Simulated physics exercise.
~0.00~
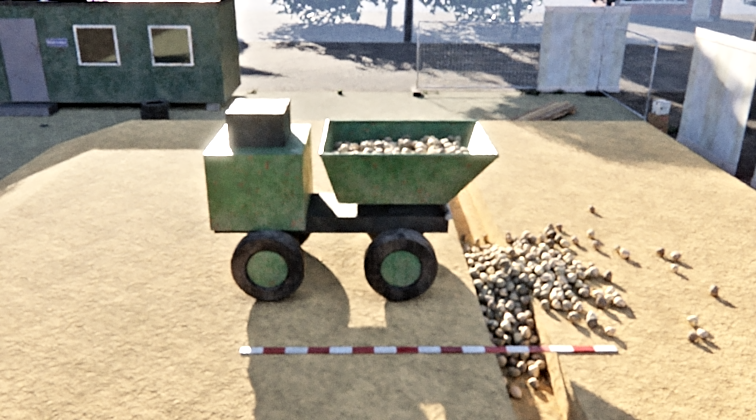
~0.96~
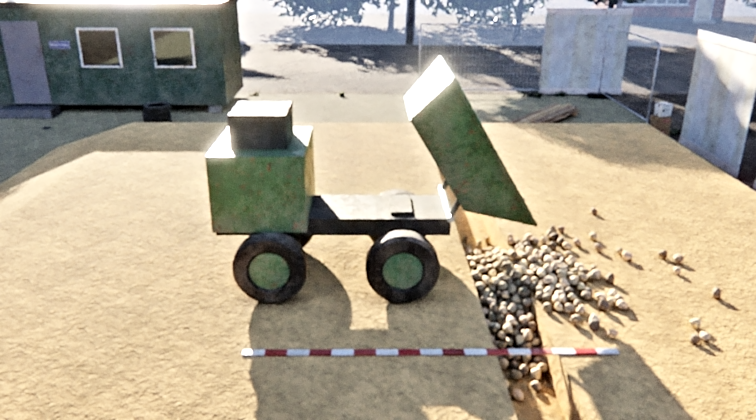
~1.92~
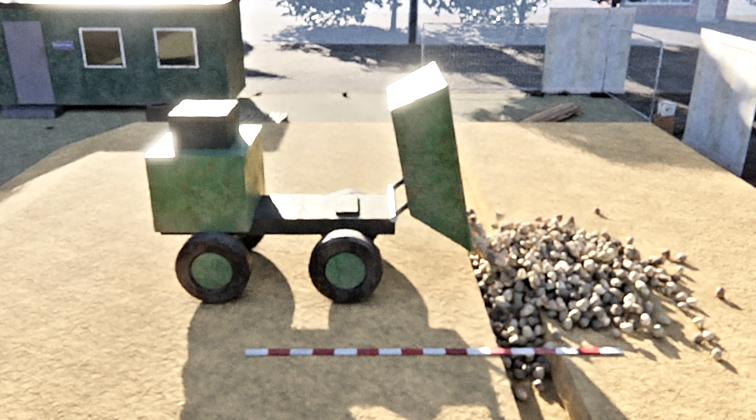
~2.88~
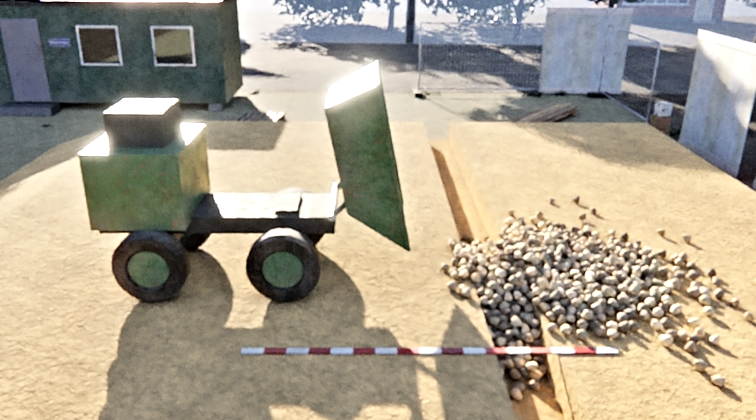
The clip opens on a green dumper loaded with river cobbles, standing on sandy ground beside a narrow trench, where an earlier heap of similar stones already lies in and beyond the gap. A red and white striped pole stretches across the foreground. The skip tips up steeply toward the right, its lower lip pointing at the stones. Cobbles pour out and the heap broadens while the dumper rolls to the left, skip still raised. It ends standing farther left with its skip steeply tilted, the stones piled over the trench and spread widely across the ground beyond.
